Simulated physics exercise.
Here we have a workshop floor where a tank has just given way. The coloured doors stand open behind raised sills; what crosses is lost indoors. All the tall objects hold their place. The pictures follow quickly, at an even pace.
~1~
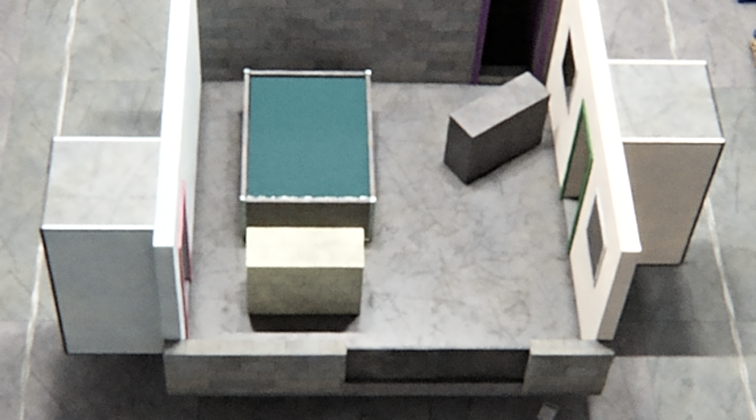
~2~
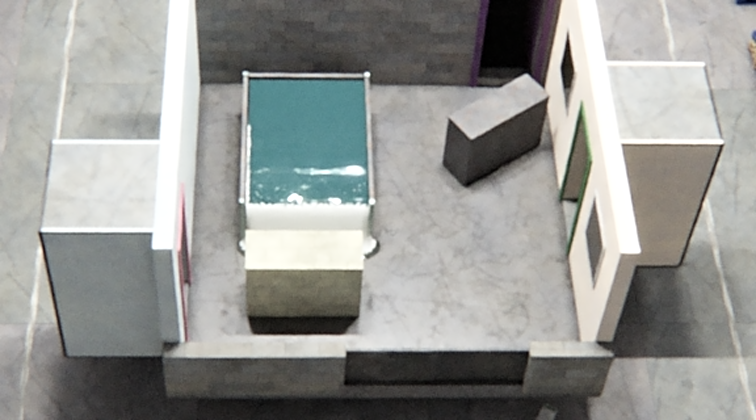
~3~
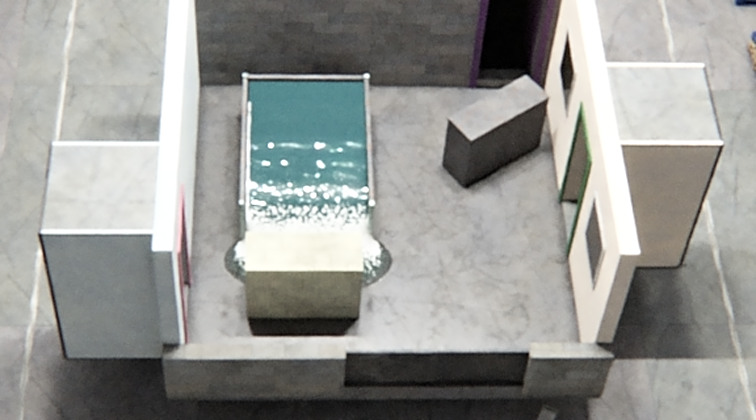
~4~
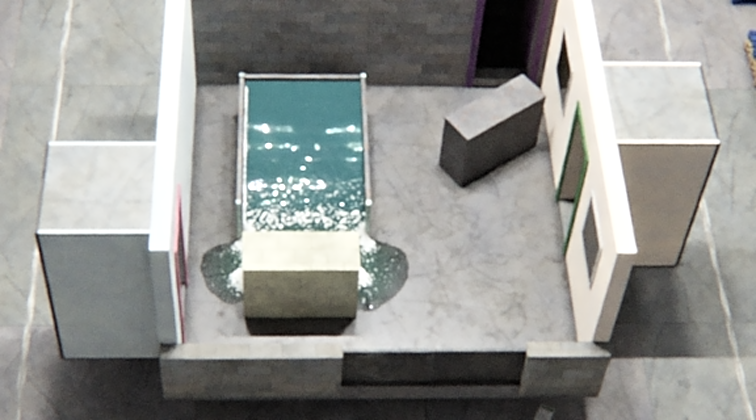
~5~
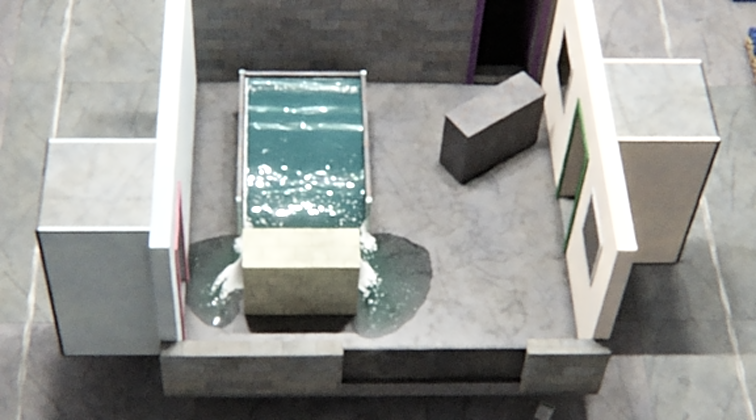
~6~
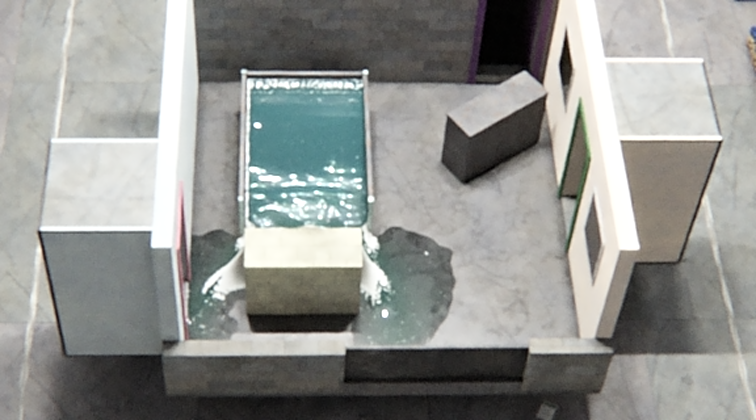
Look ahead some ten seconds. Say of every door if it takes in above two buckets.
One by one: The purple door stays under that; the green door takes more than that; the pink door takes more than that.
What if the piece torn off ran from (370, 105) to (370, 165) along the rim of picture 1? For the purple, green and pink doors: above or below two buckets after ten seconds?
My reading: The purple door takes more; the green door floods; the pink door lets more in.
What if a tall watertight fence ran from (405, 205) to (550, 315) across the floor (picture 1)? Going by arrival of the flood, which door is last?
Last comes the door marked purple.
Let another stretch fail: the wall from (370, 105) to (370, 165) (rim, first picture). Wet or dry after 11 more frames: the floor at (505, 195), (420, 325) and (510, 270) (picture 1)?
In that order: Under water, dry, wet.
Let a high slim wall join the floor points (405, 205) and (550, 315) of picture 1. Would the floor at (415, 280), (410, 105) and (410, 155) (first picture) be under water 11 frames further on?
One after the other: Covered, not flooded, clear.
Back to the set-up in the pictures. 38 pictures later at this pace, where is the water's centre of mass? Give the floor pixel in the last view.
At about (387, 223).
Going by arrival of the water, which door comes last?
I say the one in purple.
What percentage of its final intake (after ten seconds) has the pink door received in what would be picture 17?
About 60 per cent.
A moment on, water covers 35 % of the floor; the purple door not reached, the green door not reached, the pink door over two buckets in.
Next, water covers 60 % of the floor; the purple door not reached, the green door under two buckets in, the pink door far over two buckets in.
Then, water covers 75 % of the floor; the purple door not reached, the green door over two buckets in, the pink door far over two buckets in.
Later, water covers 95 % of the floor; the purple door wet at the sill, nothing in, the green door over two buckets in, the pink door far over two buckets in.
In the end, water covers 100 % of the floor; the purple door under two buckets in, the green door far over two buckets in, the pink door far over two buckets in.
